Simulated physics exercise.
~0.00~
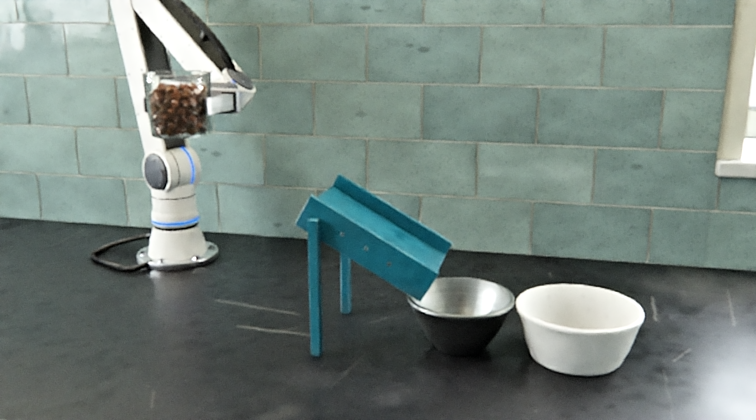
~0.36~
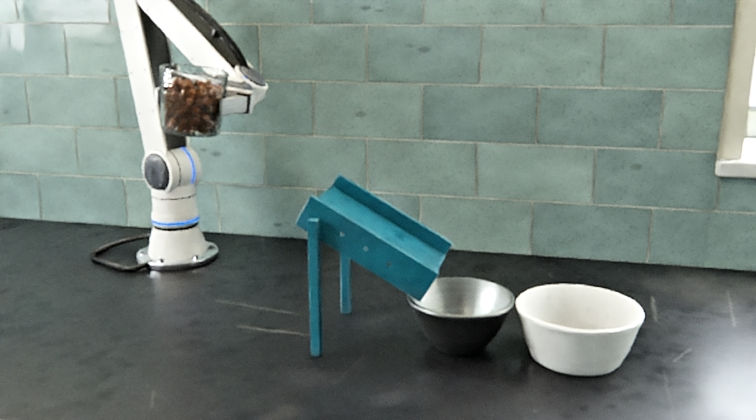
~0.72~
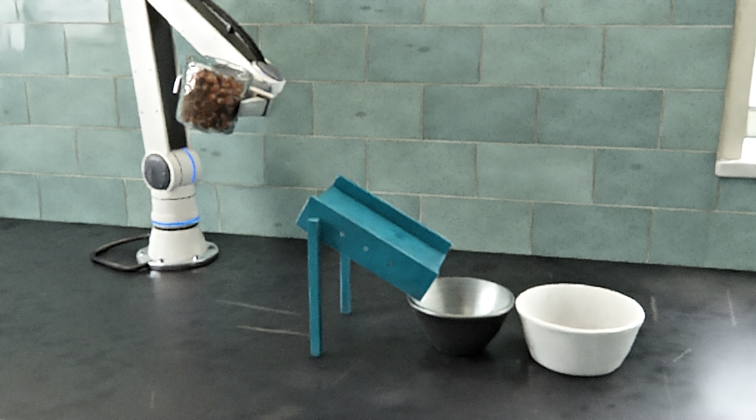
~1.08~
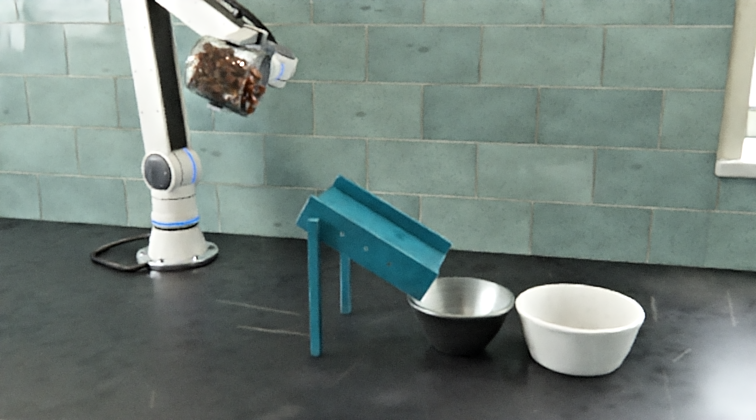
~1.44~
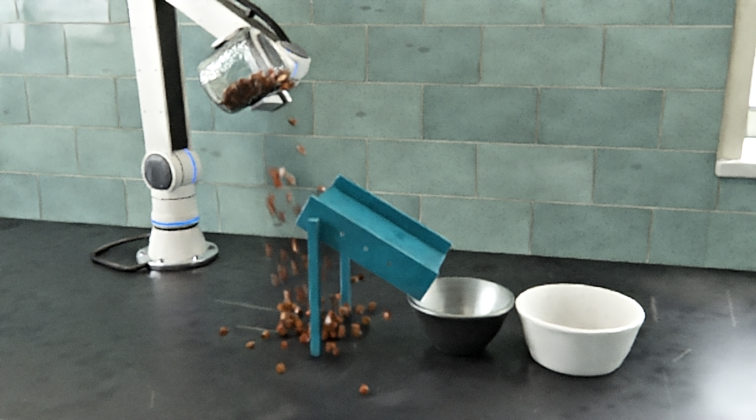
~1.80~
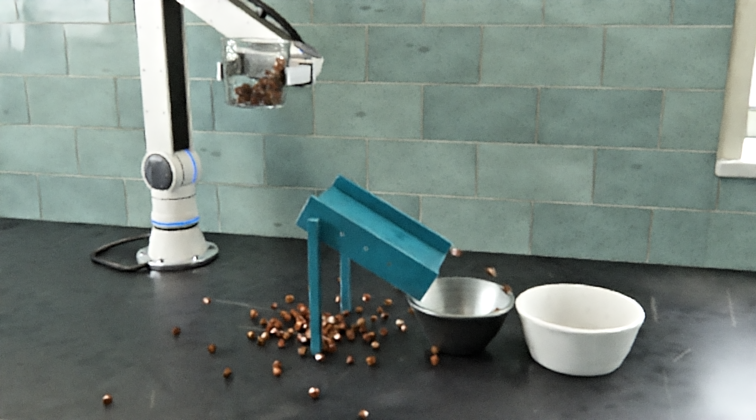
At first, a white robot arm holds a clear tumbler of brown pellets upright, to the left of a teal chute that slopes down toward a metal bowl, with a white bowl beyond it. The arm carries the tumbler to the right, tilting it more and more until it tips well over. Pellets then pour out, many dropping short of the chute and scattering around its legs on the dark counter. The arm turns the tumbler upright again with some pellets still inside. In the end, most of the pellets lie strewn across the counter, while a few come off the chute's lower end near the metal bowl.
